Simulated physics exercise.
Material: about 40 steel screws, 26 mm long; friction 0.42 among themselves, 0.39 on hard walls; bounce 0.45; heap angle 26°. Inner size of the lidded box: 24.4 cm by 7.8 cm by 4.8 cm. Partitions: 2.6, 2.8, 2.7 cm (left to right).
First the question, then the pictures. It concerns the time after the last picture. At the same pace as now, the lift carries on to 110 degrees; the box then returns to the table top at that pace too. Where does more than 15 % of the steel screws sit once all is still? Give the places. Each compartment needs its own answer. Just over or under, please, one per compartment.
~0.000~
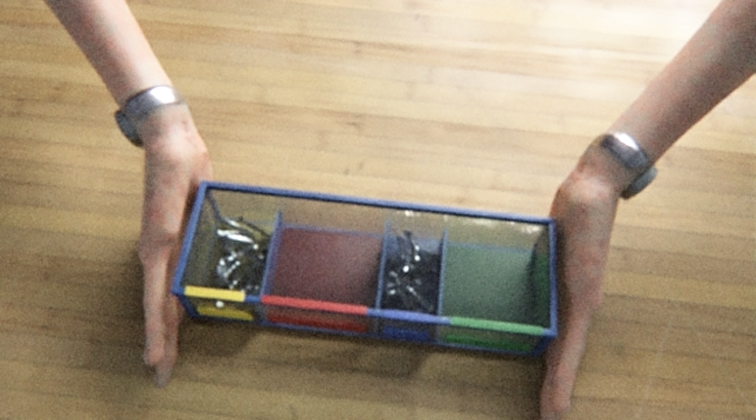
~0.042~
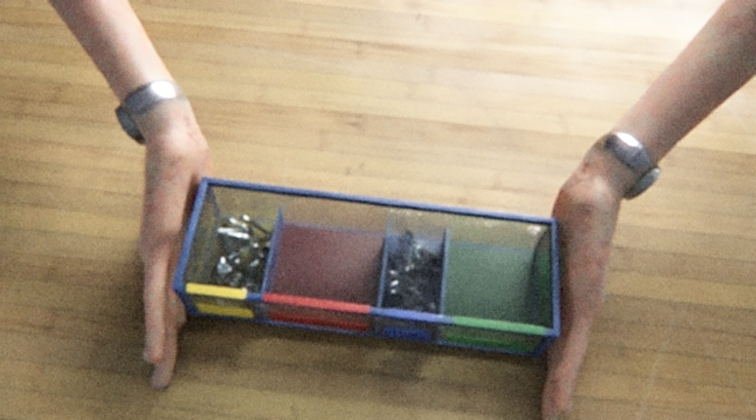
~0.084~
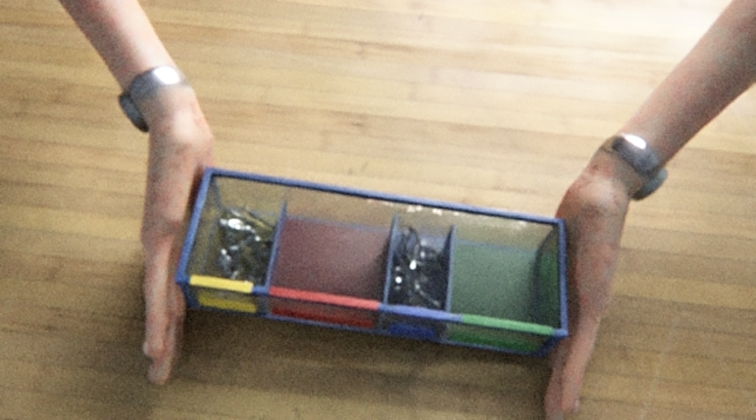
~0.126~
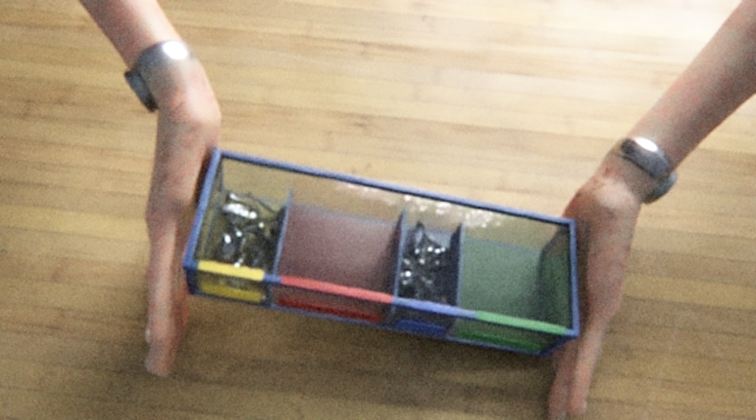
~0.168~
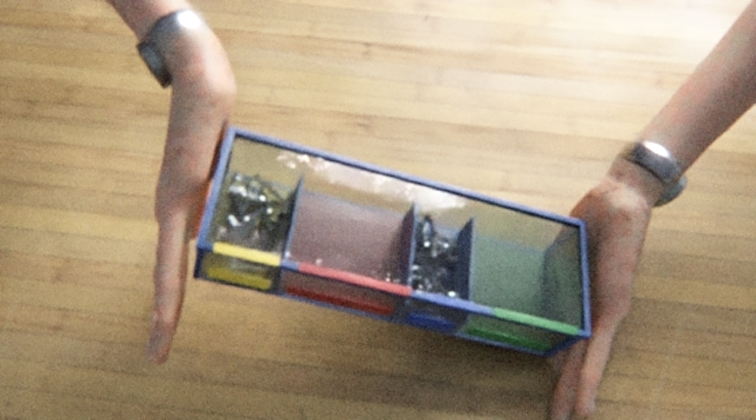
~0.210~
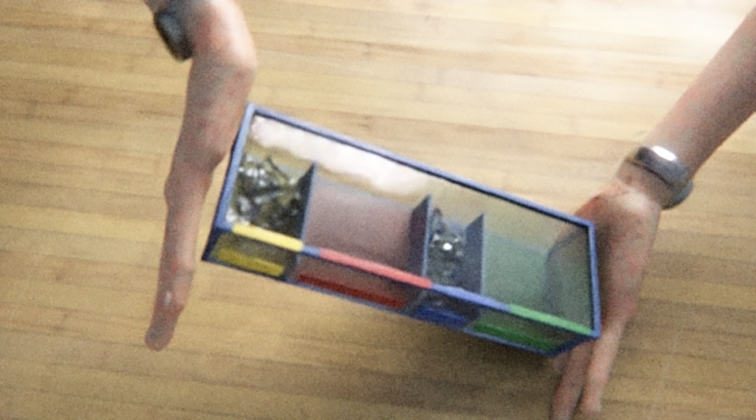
As I see it, red compartment: Stays behind the line, blue compartment: Stays behind the line, green compartment: Crosses the line, yellow compartment: Stays behind the line.
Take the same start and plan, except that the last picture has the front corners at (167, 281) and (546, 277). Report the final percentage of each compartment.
Red 0 %; blue 0 %; green 0 %; yellow 100 %.
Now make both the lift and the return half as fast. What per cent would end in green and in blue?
Result: Green = 95 %; blue = 0 %.
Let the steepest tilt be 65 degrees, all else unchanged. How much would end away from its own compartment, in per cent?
Roughly 15 %.
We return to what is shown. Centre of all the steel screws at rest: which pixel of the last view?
Roughly (523, 291).
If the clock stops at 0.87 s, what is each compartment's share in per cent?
Red = 40, blue = 30, green = 20, yellow = 10 (per cent).
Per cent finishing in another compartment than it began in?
About 100 per cent.
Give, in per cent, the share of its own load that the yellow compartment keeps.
Around 0 percent stays put.
Then, at 0.87 s, tilt 109 degrees; red 40 %, blue 30 %, green 20 %, yellow 10 %.
After 1.31 s, tilt 48 degrees; green 100 %.
Then, at 1.83 s, tilt 0 degrees; green 100 %.
In the end, at 2.1 s, red 0 %, blue 0 %, green 100 %, yellow 0 %.
